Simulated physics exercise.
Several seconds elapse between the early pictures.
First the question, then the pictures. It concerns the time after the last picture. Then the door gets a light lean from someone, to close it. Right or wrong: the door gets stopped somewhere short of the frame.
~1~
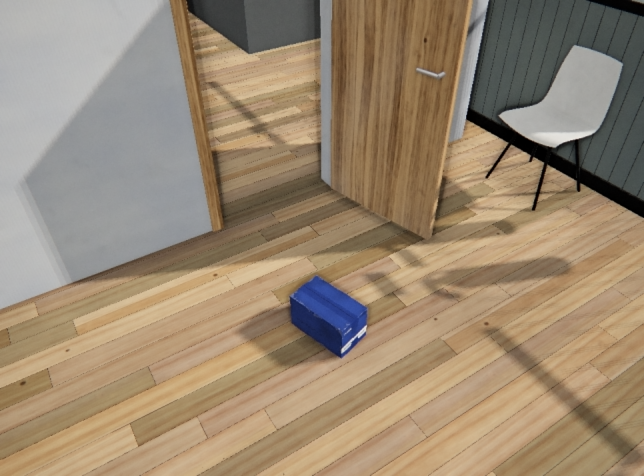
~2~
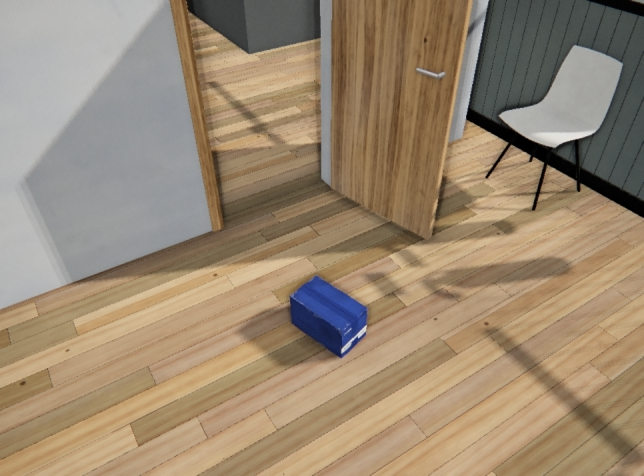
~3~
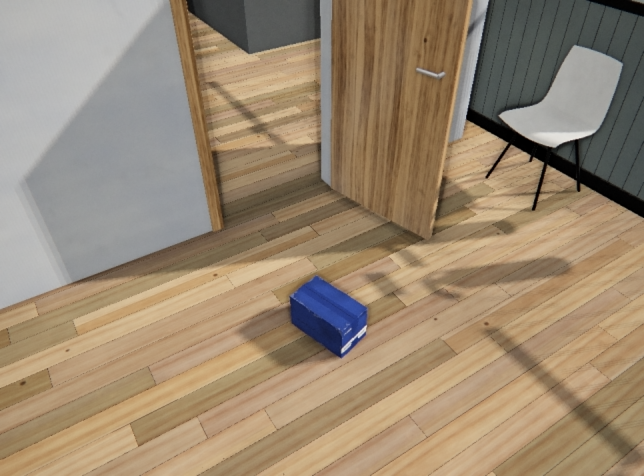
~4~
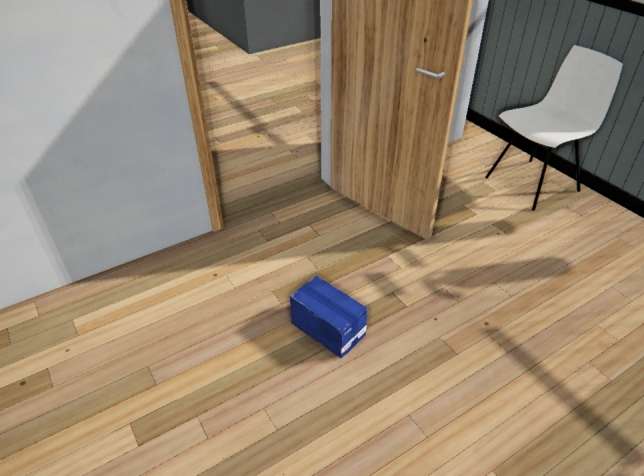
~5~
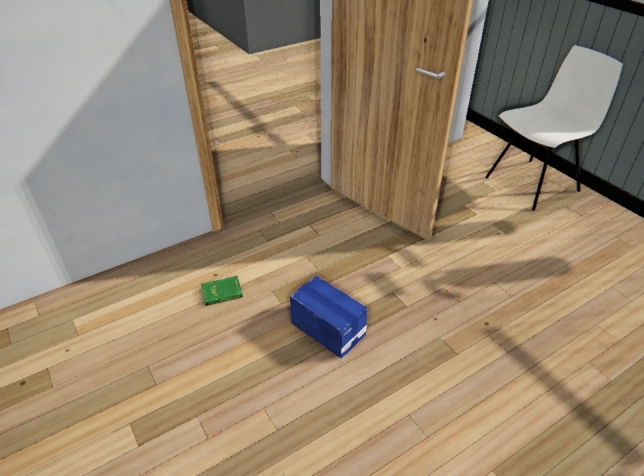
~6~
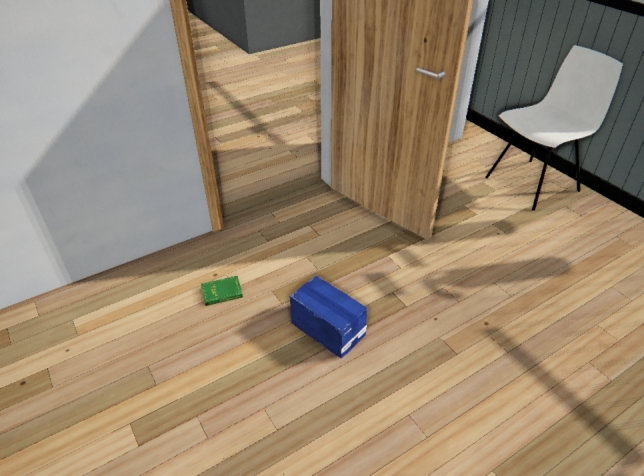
Wrong, it closes properly.
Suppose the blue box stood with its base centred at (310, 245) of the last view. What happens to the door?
Result: Door is obstructed.
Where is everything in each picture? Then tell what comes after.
The first frame shows door wide open and still; blue box (328, 316).
The second frame shows door wide open and still; blue box (328, 316).
The third frame shows door wide open and still; blue box (328, 316).
The fourth frame shows door wide open and still; blue box (328, 316).
The fifth frame shows door wide open and still; blue box (328, 316).
The sixth frame shows door wide open and still; green book (222, 290); blue box (328, 316).
Then, 0.60 s later than the last frame, door at 83°.
Then, 1.10 s later than the last frame, door at 47°.
Then, 1.50 s later than the last frame, door at 15°.
When it is over, door at 0°; both as before. End places, in pixels of the last picture, green book near (222, 290).
